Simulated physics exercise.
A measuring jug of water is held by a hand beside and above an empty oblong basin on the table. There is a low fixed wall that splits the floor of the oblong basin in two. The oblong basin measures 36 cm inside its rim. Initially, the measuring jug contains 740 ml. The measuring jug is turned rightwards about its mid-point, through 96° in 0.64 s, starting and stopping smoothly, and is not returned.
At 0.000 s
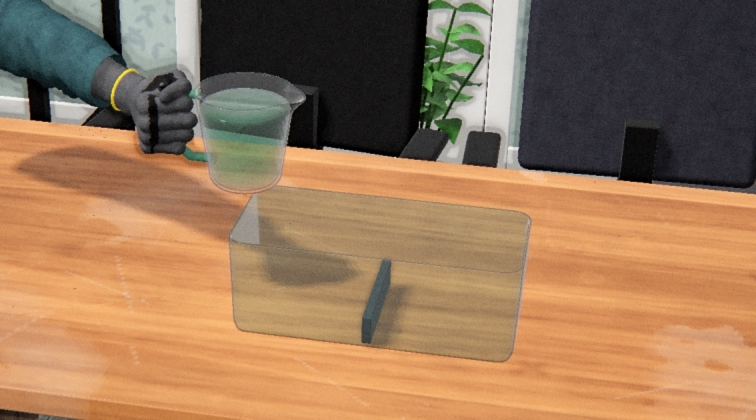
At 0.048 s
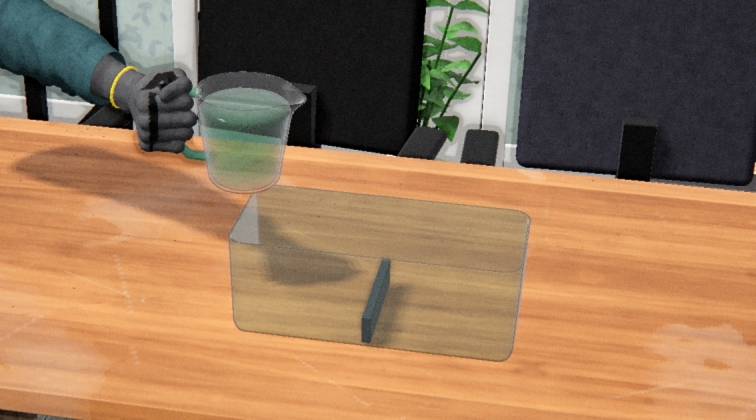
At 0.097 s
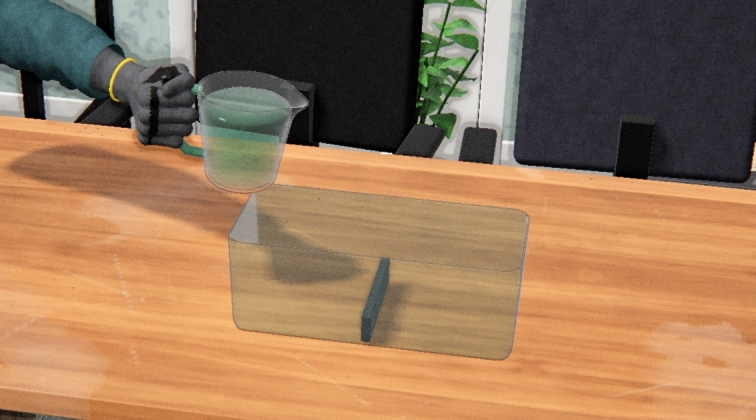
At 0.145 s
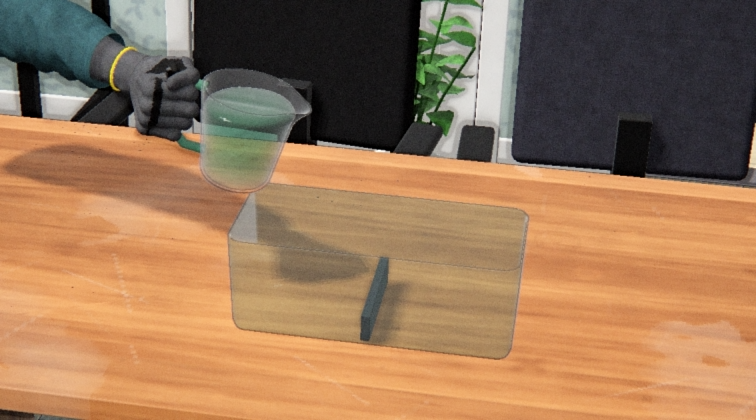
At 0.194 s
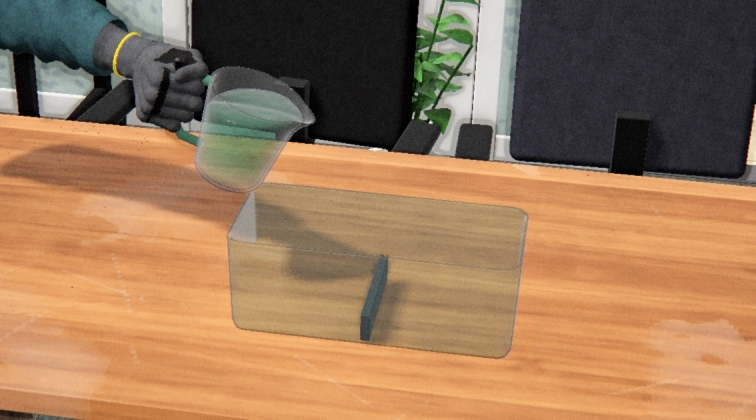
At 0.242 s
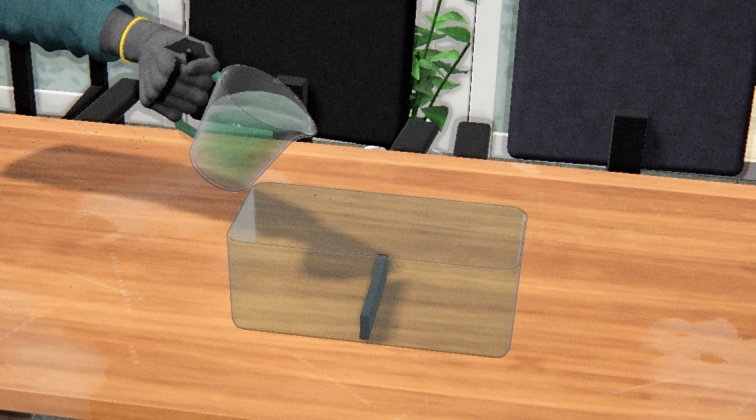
A clear jug of greenish liquid, held by a gray-gloved hand above a wooden table, stayed upright at first, then tilted steadily to the right beside a see-through basin with a small dark divider.
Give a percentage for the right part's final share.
My figure is 12 %.
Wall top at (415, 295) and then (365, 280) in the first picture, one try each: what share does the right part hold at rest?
First 10, then 15 per cent.
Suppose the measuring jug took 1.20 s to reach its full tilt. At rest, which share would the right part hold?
Roughly 15 %.
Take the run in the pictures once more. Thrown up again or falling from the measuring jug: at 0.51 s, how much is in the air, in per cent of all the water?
Around 20 in a hundred.
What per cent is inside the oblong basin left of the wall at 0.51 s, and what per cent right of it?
22 left and 2 right, roughly.
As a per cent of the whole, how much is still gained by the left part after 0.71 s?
Difference: Approx. 18 %.
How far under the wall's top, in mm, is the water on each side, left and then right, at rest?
Left side: Around 12 mm. Right side: Around 34 mm.
Then, 0.51 s in, the tilt is 87° and 55 per cent is still to pour, 22 is left of the wall and 2 right of it.
Then, 0.71 s in, the tilt is 96° and 16 per cent is still to pour, 69 is left of the wall and 5 right of it.
Then, 0.92 s in, the tilt is 96° and 3 per cent is still to pour, 83 is left of the wall and 9 right of it.
Then, 1.14 s in, the tilt is 96° and 0 per cent is still to pour, 87 is left of the wall and 11 right of it.
Finally, 86 per cent lies left of the wall, 12 right of it and 2 outside.
